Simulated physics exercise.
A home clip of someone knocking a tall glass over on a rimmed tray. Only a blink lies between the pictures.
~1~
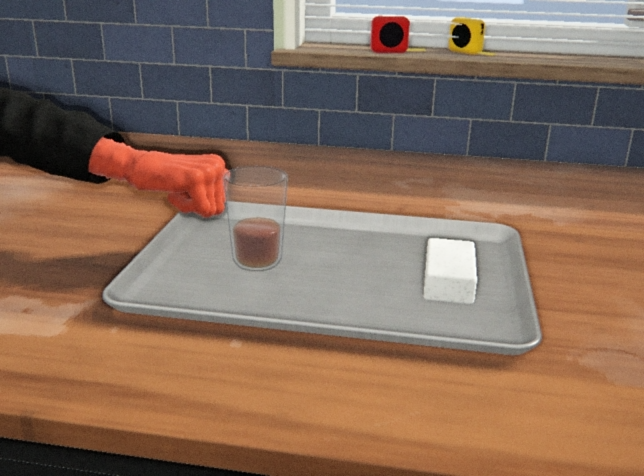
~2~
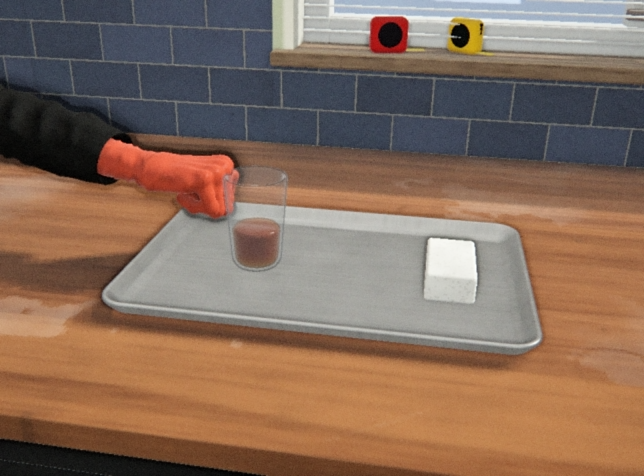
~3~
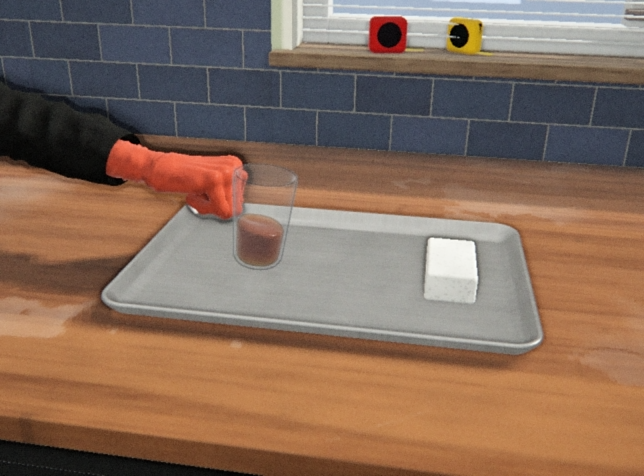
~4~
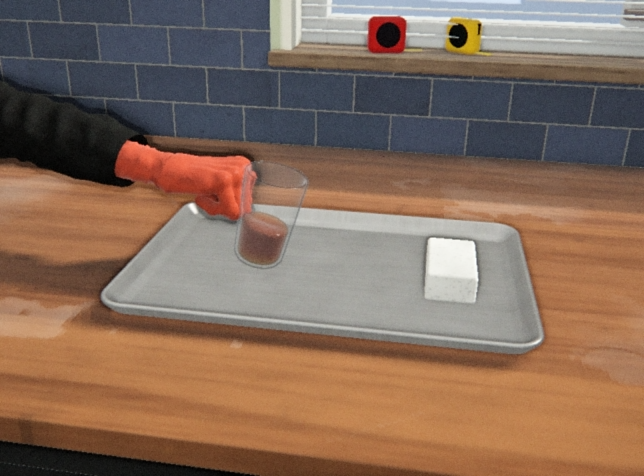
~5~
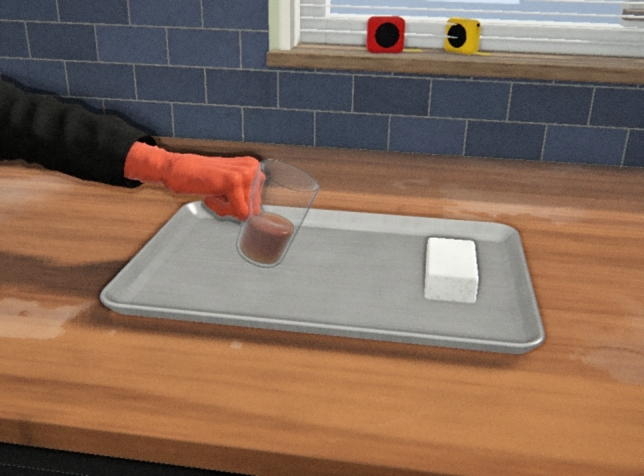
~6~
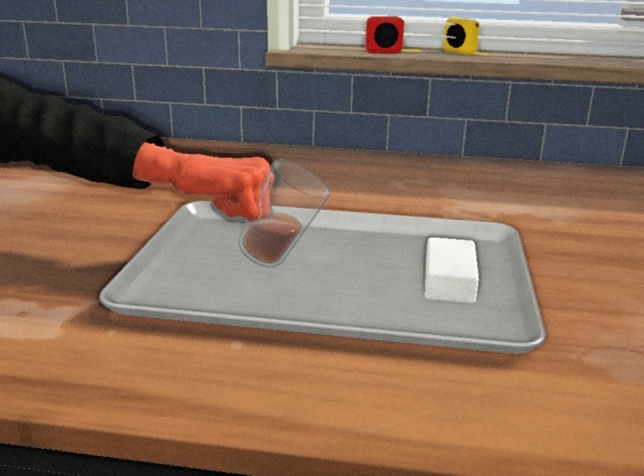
A red-gloved hand reaches in from the left and presses against the upper side of a clear glass of brownish liquid standing upright on a gray rimmed tray. The glass then leans steadily to the right as the hand pushes, ending clearly tilted, while the white block stays still.
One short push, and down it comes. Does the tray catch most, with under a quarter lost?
As it turns out, less than a quarter leaves the tray.
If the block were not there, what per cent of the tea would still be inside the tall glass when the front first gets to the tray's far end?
It comes to 45 per cent or so.
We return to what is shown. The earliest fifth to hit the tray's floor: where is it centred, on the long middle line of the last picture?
Roughly at (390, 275).
A moment on, the tall glass is falling and 100 per cent is in the glass, 0 on the tray and 0 above or beyond its rim.
Next, the tall glass lies on its side and 87 per cent is in the glass, 8 on the tray and 5 above or beyond its rim.
Then the tall glass lies on its side and 42 per cent is in the glass, 42 on the tray and 16 above or beyond its rim.
Later the tall glass lies on its side and 22 per cent is in the glass, 77 on the tray and 1 above or beyond its rim.
At rest 99 per cent is held by tray and glass, 1 is off the tray.
